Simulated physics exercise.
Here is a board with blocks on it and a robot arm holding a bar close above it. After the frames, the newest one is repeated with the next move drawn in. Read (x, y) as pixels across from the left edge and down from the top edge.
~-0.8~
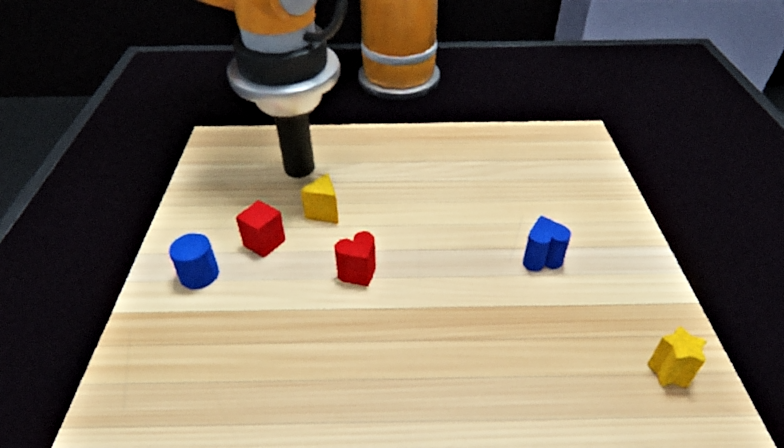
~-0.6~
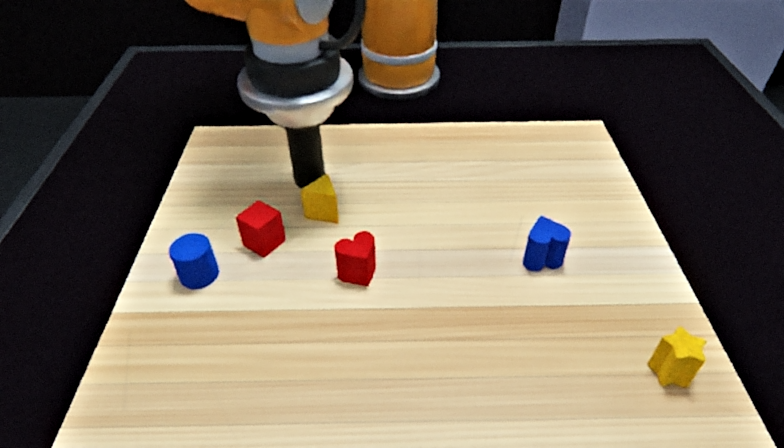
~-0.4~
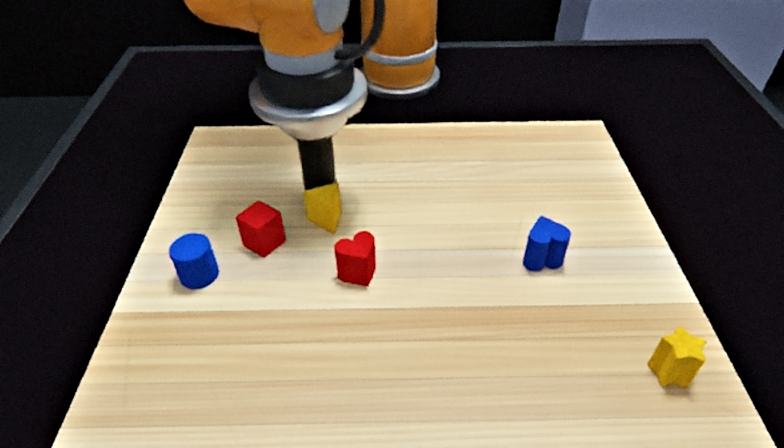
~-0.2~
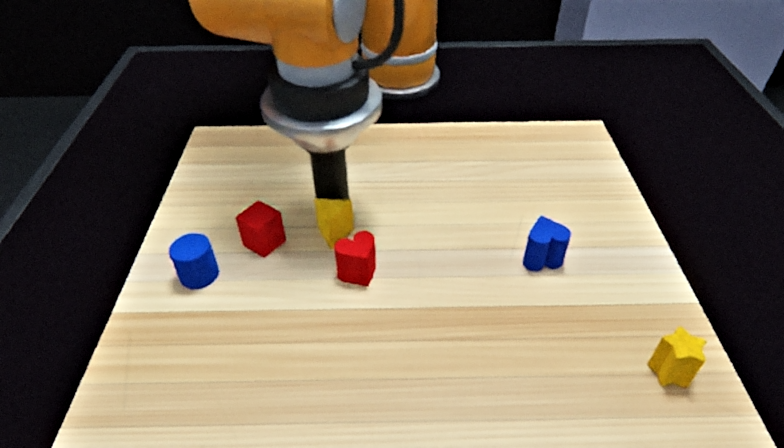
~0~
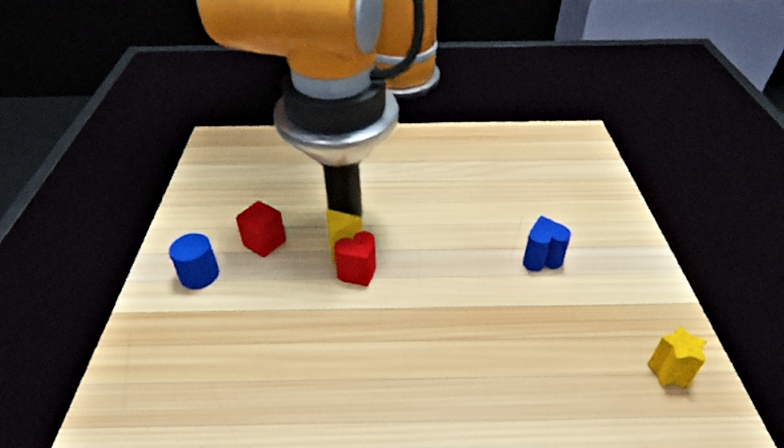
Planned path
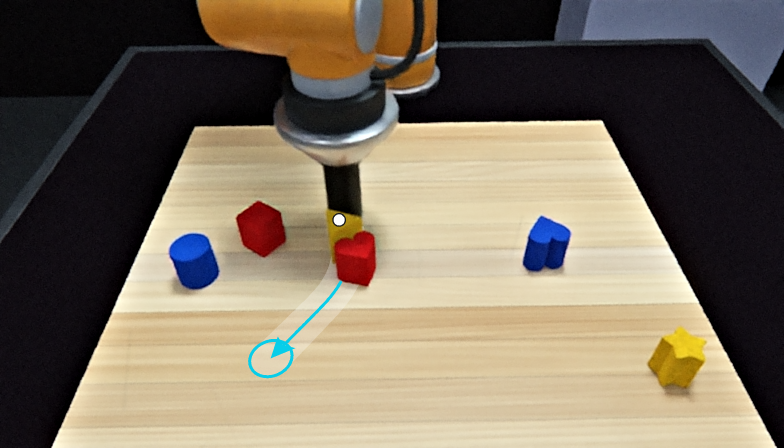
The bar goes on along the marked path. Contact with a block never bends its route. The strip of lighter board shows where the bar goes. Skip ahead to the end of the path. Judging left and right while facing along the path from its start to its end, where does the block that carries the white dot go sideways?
Well, taking the path from its start to its end as straight ahead, the block that carries the white dot moves to the left.
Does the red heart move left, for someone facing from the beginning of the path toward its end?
Final answer: Yes.
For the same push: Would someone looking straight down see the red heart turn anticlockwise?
In short: Yes.
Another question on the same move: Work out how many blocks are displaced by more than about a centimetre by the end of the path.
My answer is two.
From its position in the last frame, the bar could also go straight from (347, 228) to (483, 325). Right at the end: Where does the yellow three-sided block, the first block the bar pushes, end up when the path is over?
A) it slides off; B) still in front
Letter A.
Drawn move, from (347, 228) through (346, 269) and (316, 312) to (271, 358); the dot is on the yellow three-sided block.
On the path given first. One third of the way, bar (345, 258); yellow three-sided block (338, 265), turned 25° anticlockwise; red heart (368, 268), turned 35° anticlockwise.
Two thirds of the way, bar (314, 300); yellow three-sided block (316, 311), turned 45° anticlockwise; red heart (369, 270), turned 45° anticlockwise.
At the end, bar (268, 346); red square still; yellow three-sided block (309, 329), turned 75° anticlockwise; red heart (369, 270), turned 45° anticlockwise.
